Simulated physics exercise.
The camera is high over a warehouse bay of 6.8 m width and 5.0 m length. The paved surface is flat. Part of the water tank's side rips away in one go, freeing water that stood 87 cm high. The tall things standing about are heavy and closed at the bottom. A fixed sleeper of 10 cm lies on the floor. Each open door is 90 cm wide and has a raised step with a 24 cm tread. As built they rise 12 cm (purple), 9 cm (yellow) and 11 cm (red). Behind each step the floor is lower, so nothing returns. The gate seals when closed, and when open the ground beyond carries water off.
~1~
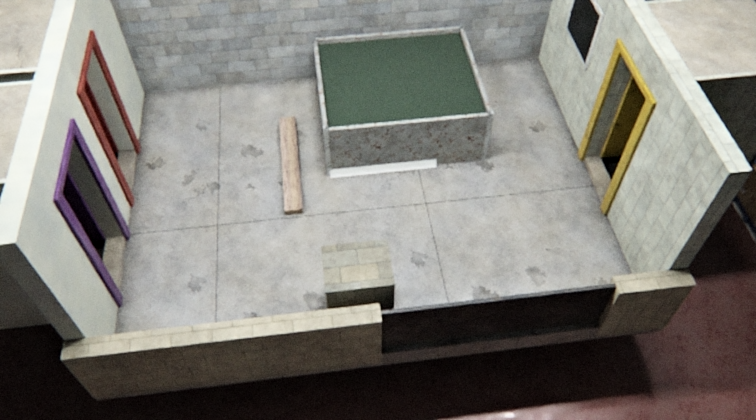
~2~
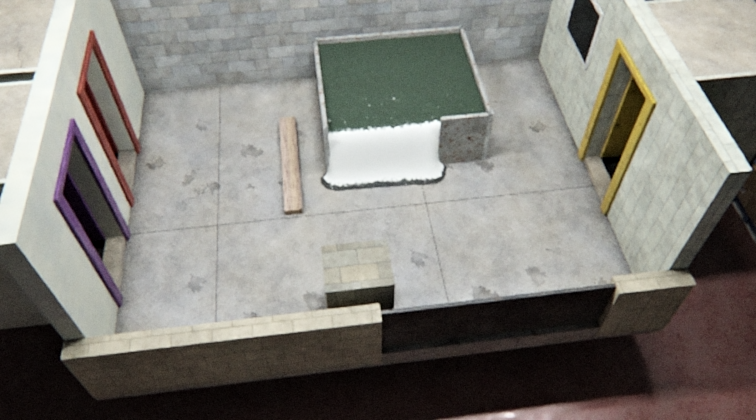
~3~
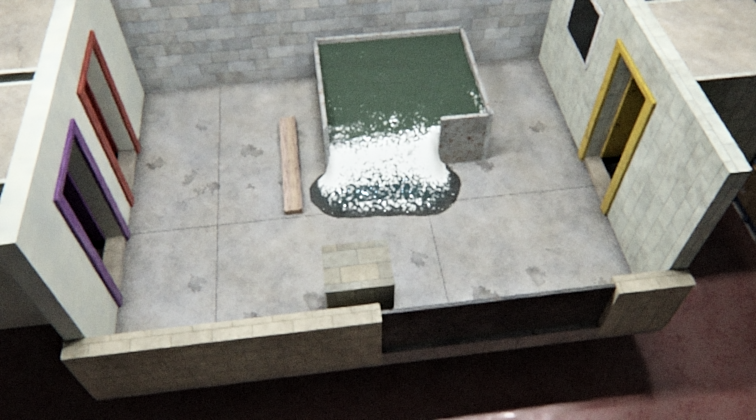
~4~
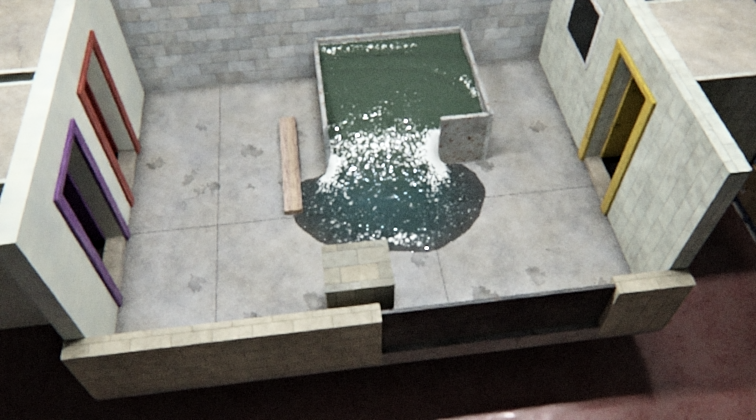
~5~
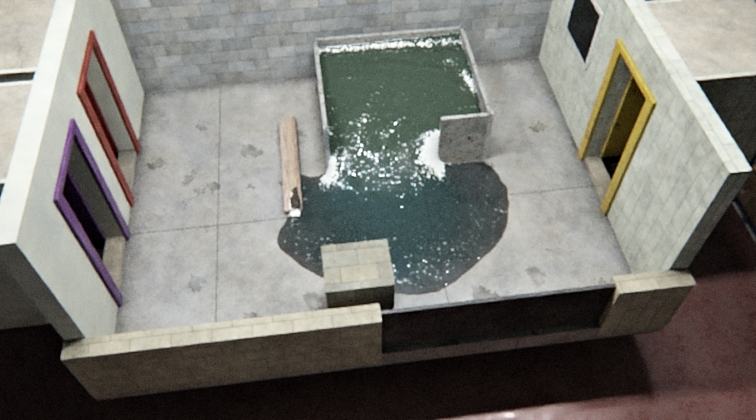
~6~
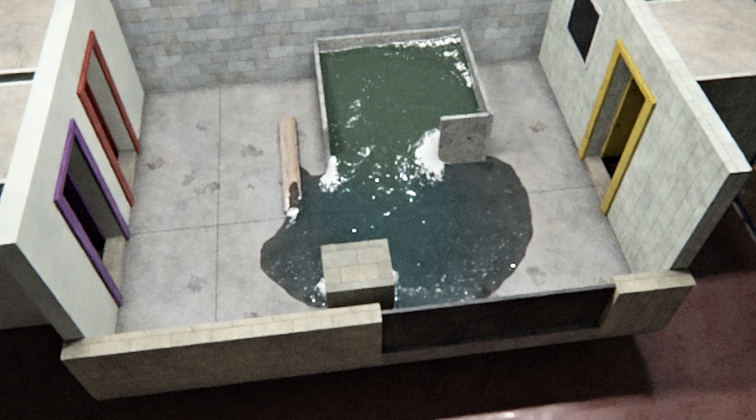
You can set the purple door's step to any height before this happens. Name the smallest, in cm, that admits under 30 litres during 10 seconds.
At least 18 cm or so.
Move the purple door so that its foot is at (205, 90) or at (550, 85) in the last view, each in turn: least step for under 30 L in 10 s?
Roughly 16 and 18 cm.
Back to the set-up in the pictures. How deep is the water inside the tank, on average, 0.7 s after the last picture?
Some 50 cm.
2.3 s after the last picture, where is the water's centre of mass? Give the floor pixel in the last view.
Around (381, 216).
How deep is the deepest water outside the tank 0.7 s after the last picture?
Roughly 54 cm.
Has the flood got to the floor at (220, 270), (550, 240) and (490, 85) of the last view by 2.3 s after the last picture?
In turn: Flooded, wet, not reached.
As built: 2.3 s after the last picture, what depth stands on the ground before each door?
Depths in cm: Purple 23, yellow 13, red 4.
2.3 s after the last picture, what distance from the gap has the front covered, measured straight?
Some 4.6 m out.
Then, 0.7 s after the last picture water covers 40 % of the floor, deepest (54 cm) near (367, 277); it has not reached the purple door.
Then, 2.3 s after the last picture water covers 65 % of the floor, deepest (44 cm) near (637, 305); 23 cm at the purple door, 14 litres in over its 12 cm step.
Then, 9.3 s after the last picture water covers 100 % of the floor, deepest (18 cm) near (127, 367); 15 cm at the purple door, 107 litres in over its 12 cm step.
At the purple door as built, the water peaked near 23 cm, 2.3 s after the last picture.
Run again over the same 10 s with other heights there, 66 litres in over 14.5 cm, 10 litres over 23 cm. The limit of 30 litres is kept from about 18 cm up.
